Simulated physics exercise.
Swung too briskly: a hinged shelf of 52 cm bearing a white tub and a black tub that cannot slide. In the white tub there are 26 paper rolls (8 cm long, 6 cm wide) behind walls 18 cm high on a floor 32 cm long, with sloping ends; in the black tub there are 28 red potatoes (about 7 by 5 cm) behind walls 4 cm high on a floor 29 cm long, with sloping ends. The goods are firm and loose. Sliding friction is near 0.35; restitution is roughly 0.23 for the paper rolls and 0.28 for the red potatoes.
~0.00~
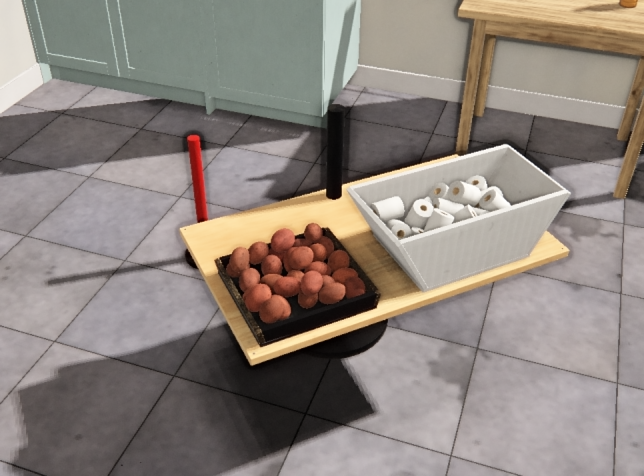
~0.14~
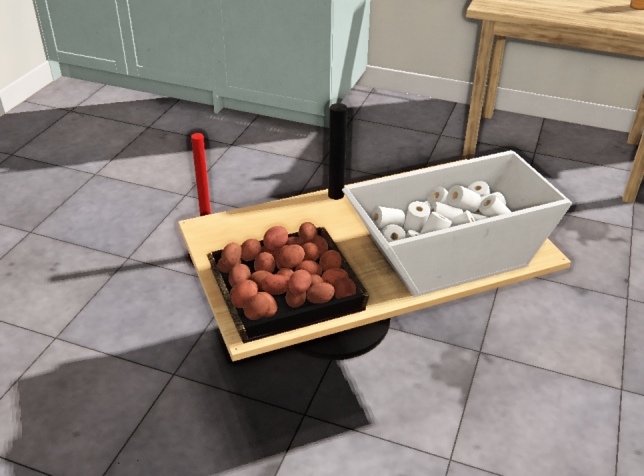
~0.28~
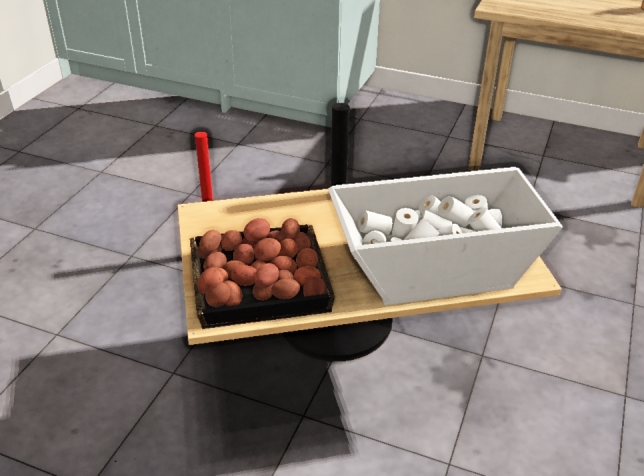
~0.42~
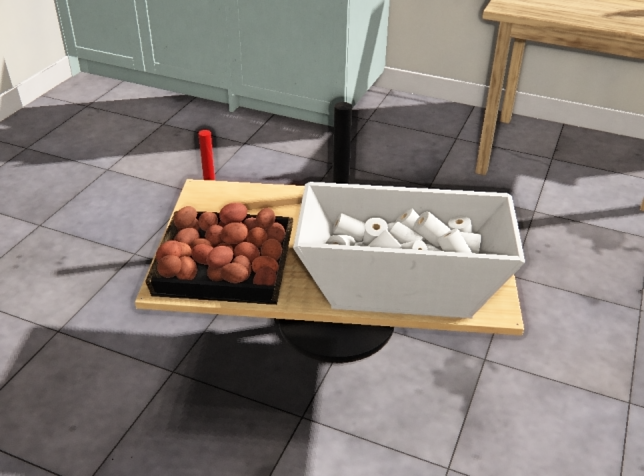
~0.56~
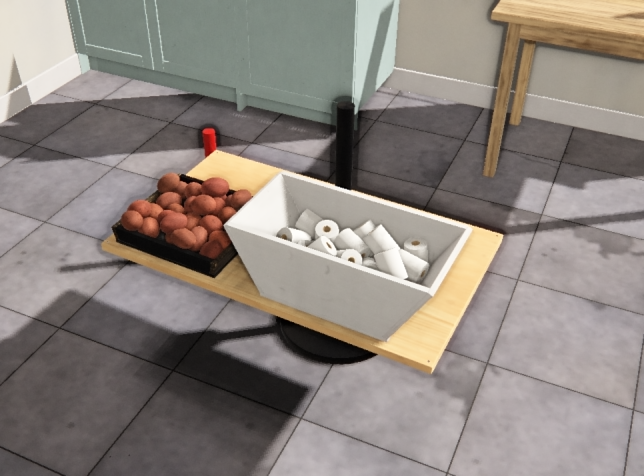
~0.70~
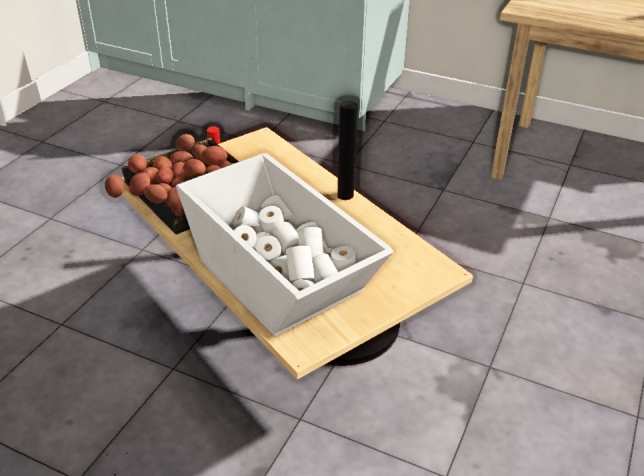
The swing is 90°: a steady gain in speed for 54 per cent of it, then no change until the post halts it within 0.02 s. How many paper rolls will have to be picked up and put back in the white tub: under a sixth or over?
It sheds under a sixth of them.
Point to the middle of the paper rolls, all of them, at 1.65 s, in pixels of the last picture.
Near (236, 238).
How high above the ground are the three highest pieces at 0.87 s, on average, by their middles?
About 66 cm.
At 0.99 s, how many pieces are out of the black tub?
Out by then, roughly: Black tub 6.
After 0.79 s, the shelf hits the red post.
After 0.87 s, white tub 26 in, 0 out and black tub 23 in, 5 out.
After 0.99 s, white tub 26 in, 0 out and black tub 22 in, 6 out.
After 1.21 s, white tub 26 in, 0 out and black tub 20 in, 8 out.
Outcome (at 1.65 s), white tub 26 in, 0 out and black tub 20 in, 8 out. Asked share, 0 of 26, 0 per cent.
